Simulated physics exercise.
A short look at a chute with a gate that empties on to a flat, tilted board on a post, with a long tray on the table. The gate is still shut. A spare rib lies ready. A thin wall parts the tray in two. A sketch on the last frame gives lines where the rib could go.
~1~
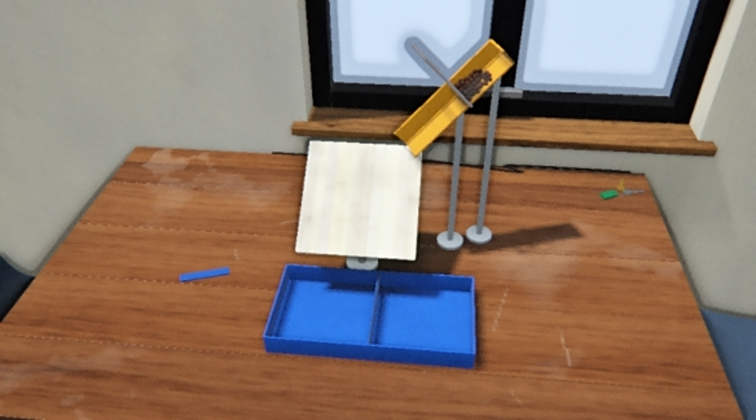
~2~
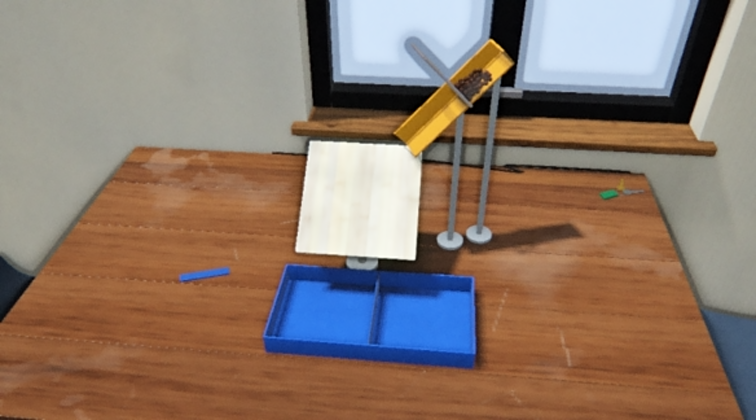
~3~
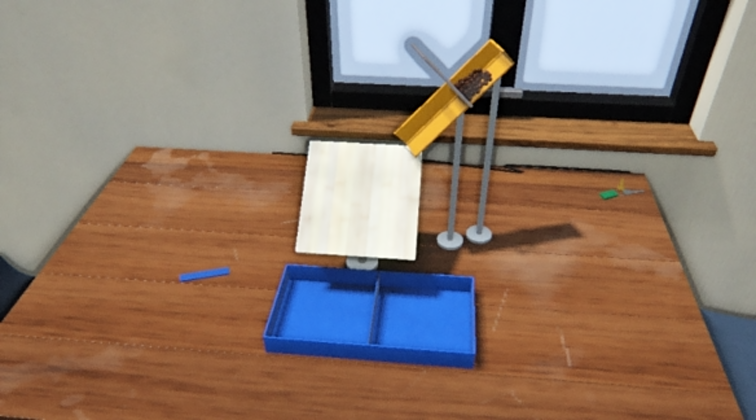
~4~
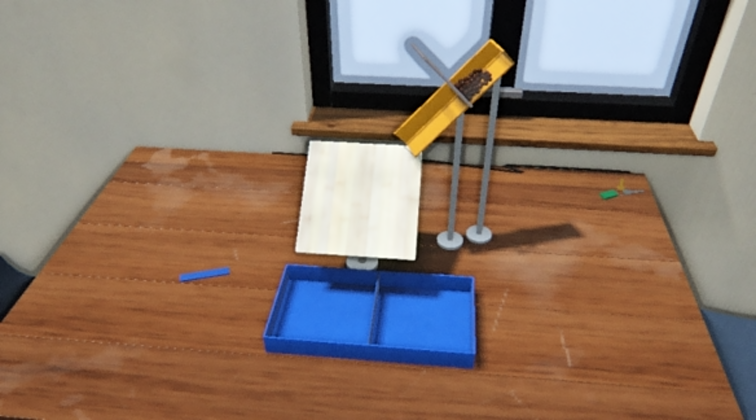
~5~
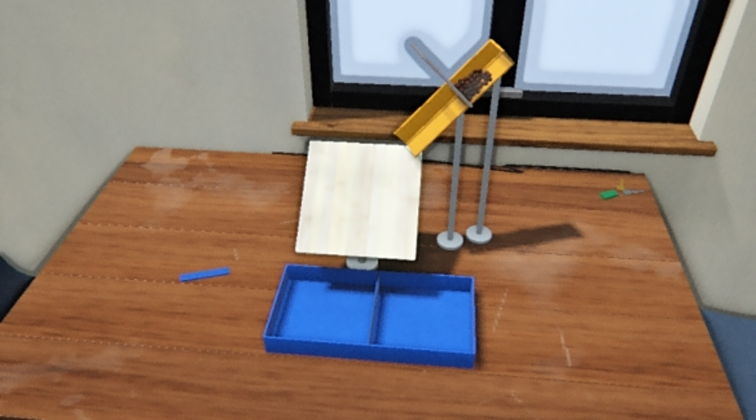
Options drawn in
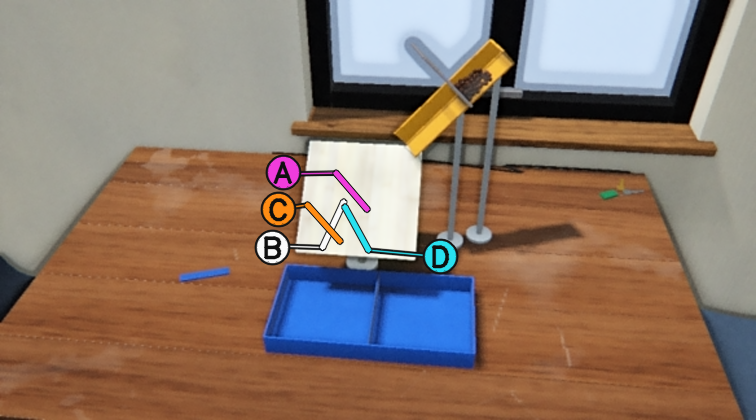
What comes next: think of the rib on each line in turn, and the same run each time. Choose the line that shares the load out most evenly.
The best line is A.
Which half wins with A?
More lands on the right.
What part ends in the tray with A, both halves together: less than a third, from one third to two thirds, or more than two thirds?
Line A gives more than two thirds.
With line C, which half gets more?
More lands on the left.
On the marked copy, line A from (335, 173) to (367, 209); line B from (343, 201) to (322, 247); line C from (307, 204) to (339, 241); line D from (344, 206) to (368, 250).
If A is chosen, of what is caught, about a third in the left half, about two thirds in the right.
If B is chosen, of what is caught, nearly all in the left half, a stray few in the right.
If C is chosen, of what is caught, most in the left half, a small part in the right.
If D is chosen, of what is caught, about a quarter in the left half, most in the right.
